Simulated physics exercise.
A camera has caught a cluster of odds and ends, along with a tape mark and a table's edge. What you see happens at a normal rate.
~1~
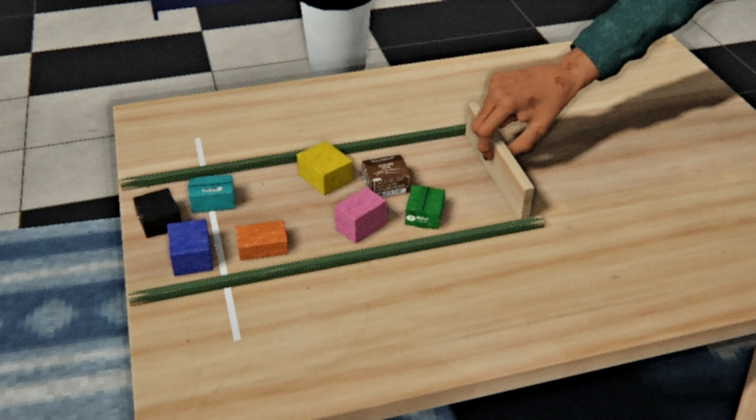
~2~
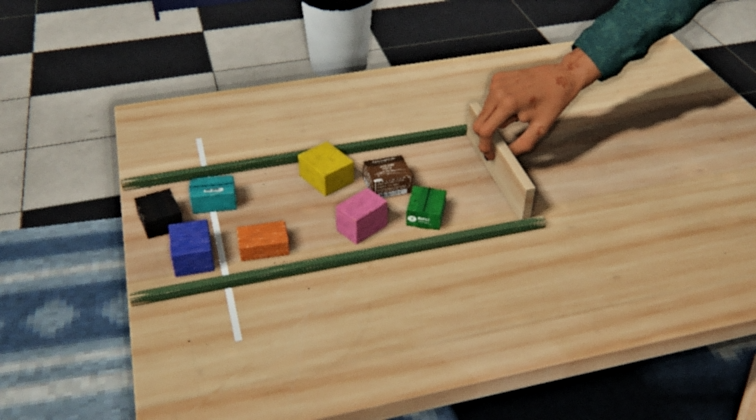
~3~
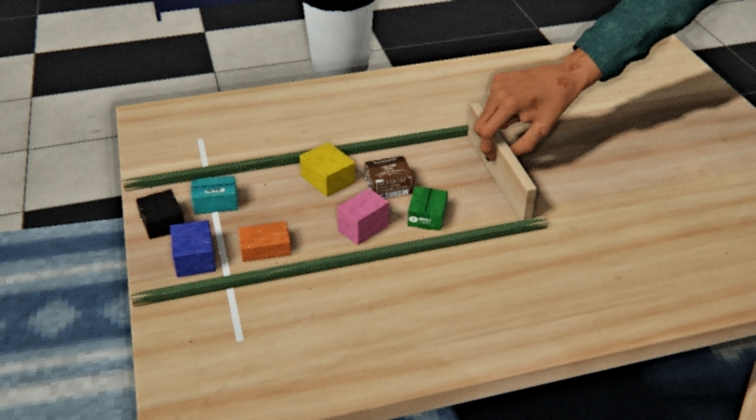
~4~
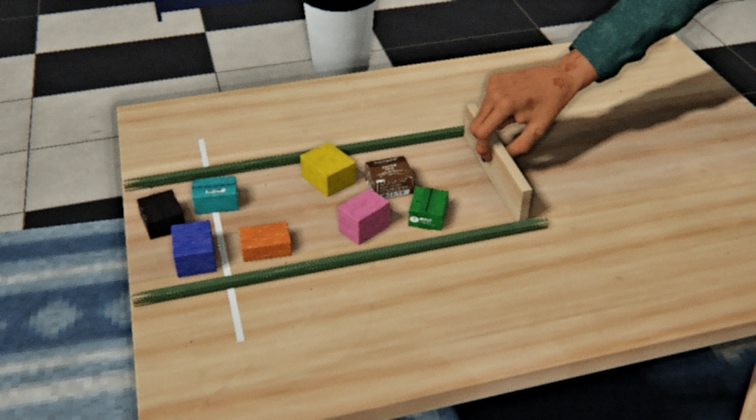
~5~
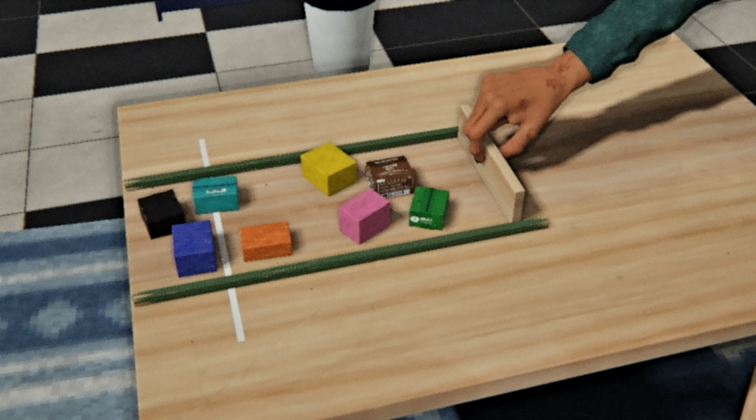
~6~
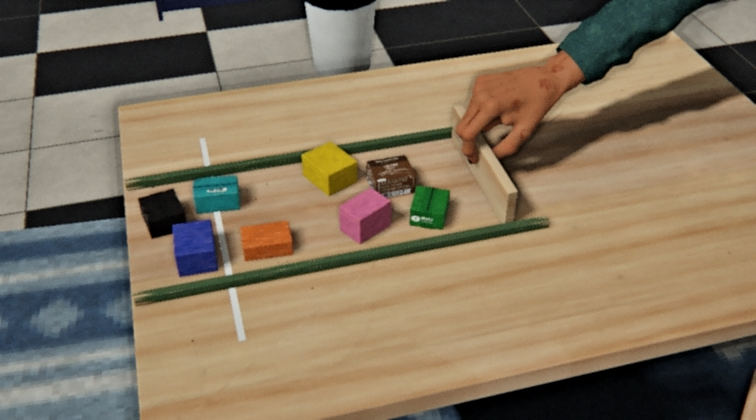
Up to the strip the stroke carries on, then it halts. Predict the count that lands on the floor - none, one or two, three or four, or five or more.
So the count of drops is three to four.
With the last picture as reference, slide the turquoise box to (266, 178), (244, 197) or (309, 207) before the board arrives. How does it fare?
Turquoise box: Safe; safe; safe.
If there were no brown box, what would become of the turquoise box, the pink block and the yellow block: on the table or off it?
Turquoise box: Still up; pink block: Still up; yellow block: Still up.
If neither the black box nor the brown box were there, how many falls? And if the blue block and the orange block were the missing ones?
In order, the numbers are 2 and 1.
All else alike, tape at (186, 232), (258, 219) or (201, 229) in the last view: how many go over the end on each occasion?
Those tries give 4, 1 and 3.
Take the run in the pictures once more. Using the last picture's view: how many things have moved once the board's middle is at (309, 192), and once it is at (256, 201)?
I count 6 first and 8 after.
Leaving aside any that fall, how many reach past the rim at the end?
The number is 1.
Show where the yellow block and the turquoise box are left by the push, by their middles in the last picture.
The first ends close to (188, 182), the second close to (144, 206).
Soon after, none off yet; black box at rest near (163, 214); blue block at rest near (195, 248); turquoise box at rest near (217, 194).
After that, none off yet; black box at rest near (163, 214); blue block at rest near (192, 248); turquoise box at rest near (217, 194).
And then, none off yet; black box displaced a little near (148, 218); blue block tilting well over near (110, 272); turquoise box displaced about its own width near (184, 200).
In the end, the number that fall off is three or four; gone, orange block, blue block and black box.
